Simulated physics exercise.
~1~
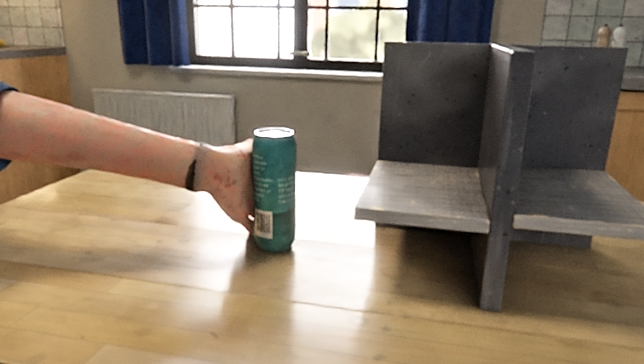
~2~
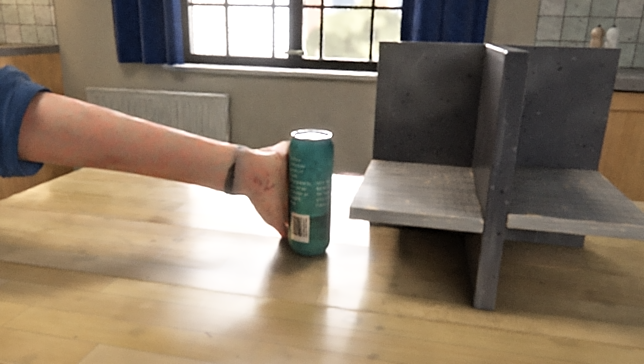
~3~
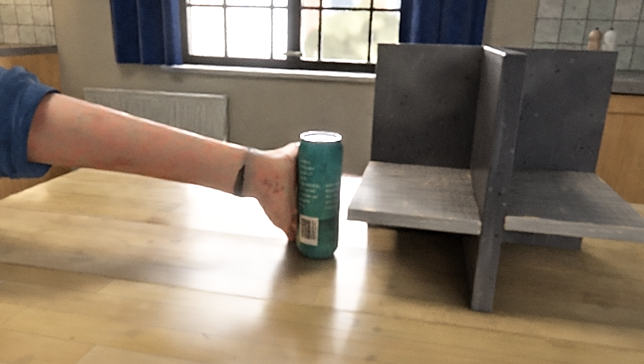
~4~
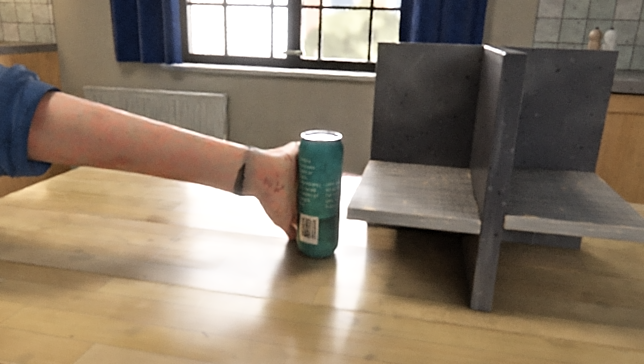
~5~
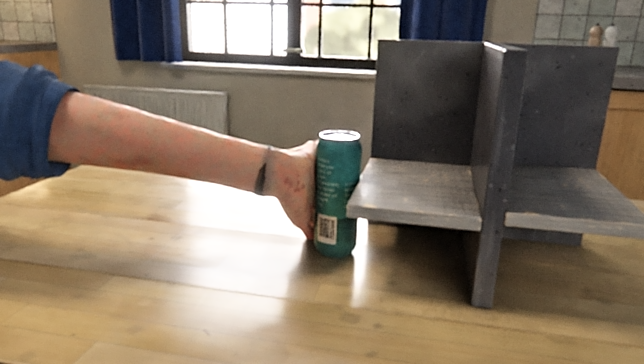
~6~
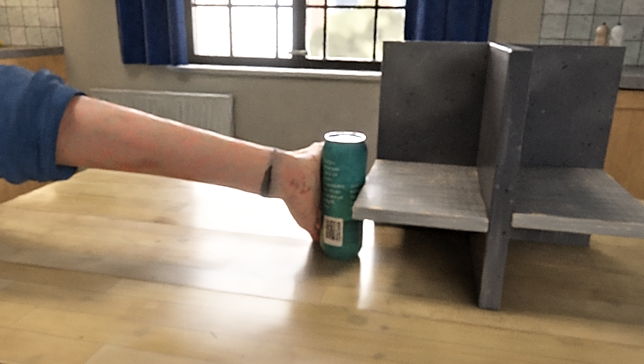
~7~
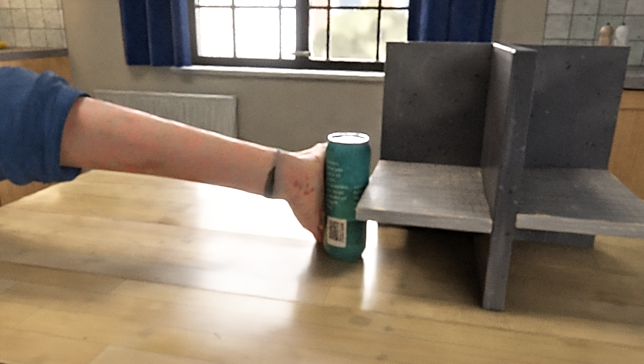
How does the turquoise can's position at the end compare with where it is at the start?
At the start the can stands on the table with a clear gap between it and the grey shelf, while at the end it is further right, up against the edge of the shelf's left ledge.
To begin with, a hand holds an upright turquoise can on a wooden table, to the left of a grey shelf unit with low ledges on either side of an upright panel. The hand slides the can to the right, towards the near ledge, and briefly pauses with a gap still left between them. It then pushes the can further right until it reaches the edge of the ledge. The can is too tall to pass underneath and stops there. At the end it stands upright against the shelf, with the hand still behind it.
